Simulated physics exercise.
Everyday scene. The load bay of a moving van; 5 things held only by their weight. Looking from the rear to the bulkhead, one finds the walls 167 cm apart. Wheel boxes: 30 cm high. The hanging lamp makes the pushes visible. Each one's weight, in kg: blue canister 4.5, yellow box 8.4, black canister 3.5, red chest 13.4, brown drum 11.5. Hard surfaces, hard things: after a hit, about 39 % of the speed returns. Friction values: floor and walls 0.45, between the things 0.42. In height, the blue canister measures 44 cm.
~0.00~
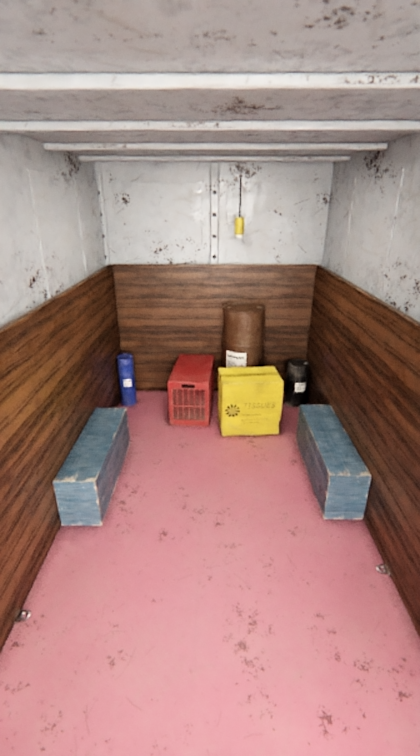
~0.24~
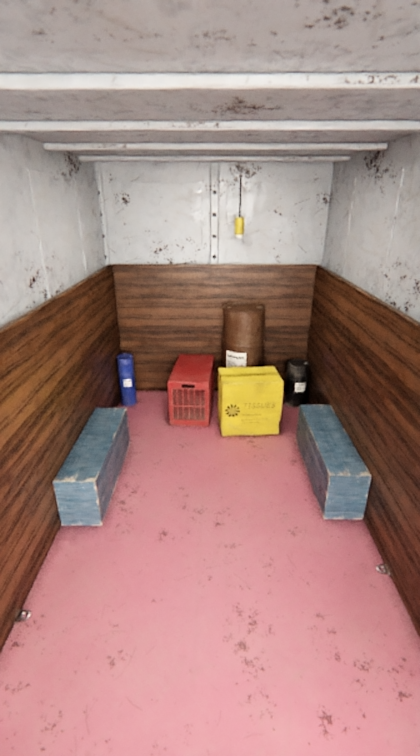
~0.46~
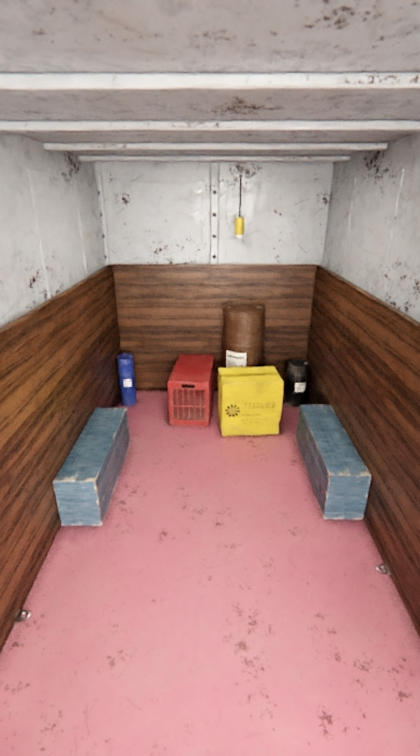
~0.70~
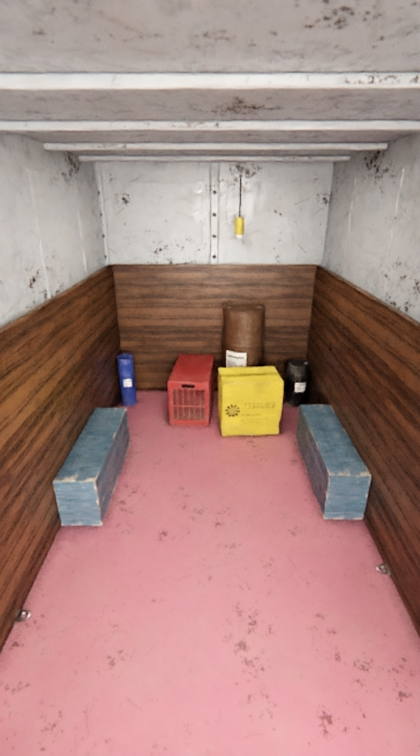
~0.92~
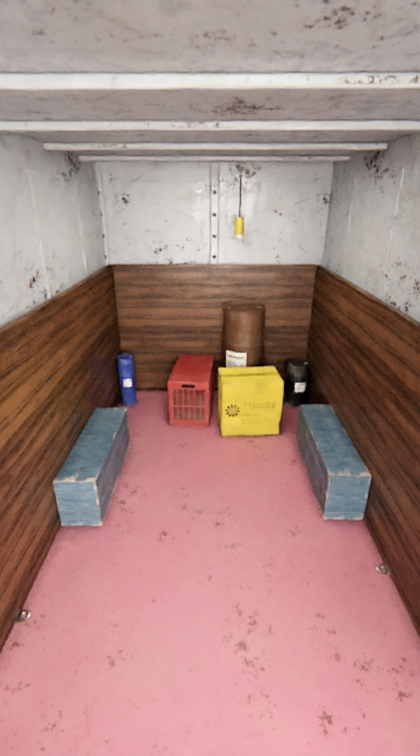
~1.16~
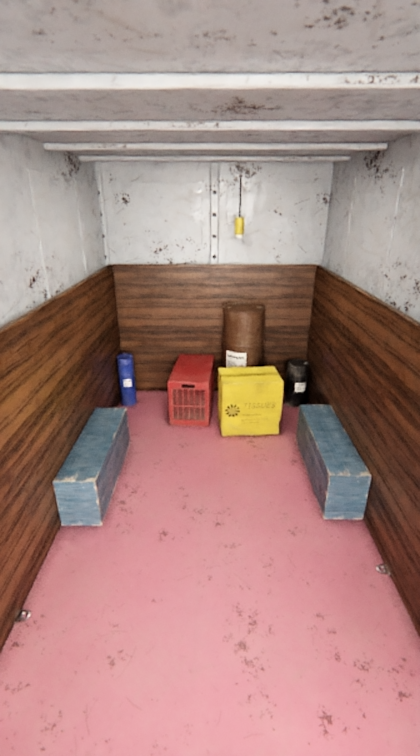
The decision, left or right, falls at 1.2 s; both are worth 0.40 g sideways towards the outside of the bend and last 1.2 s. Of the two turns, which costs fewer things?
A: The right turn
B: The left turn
A, the right turn.
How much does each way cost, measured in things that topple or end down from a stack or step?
Going left: 1; going right: 0.
Turning left. By 1.96 s, push 0.40 g right; blue canister tilted 54° near (152, 384).
By 2.26 s, push 0.23 g right; blue canister on its side near (164, 392); yellow box 3 cm from its spot near (253, 401); red chest 11 cm from its spot.
When it is over (3.2 s), lying over in the van, blue canister; the other 4 within 15 cm of the start. End places, in pixels of the last picture, blue canister near (167, 388), yellow box near (254, 401).
Turning right instead, nothing is lost, 0 of 5 in all.
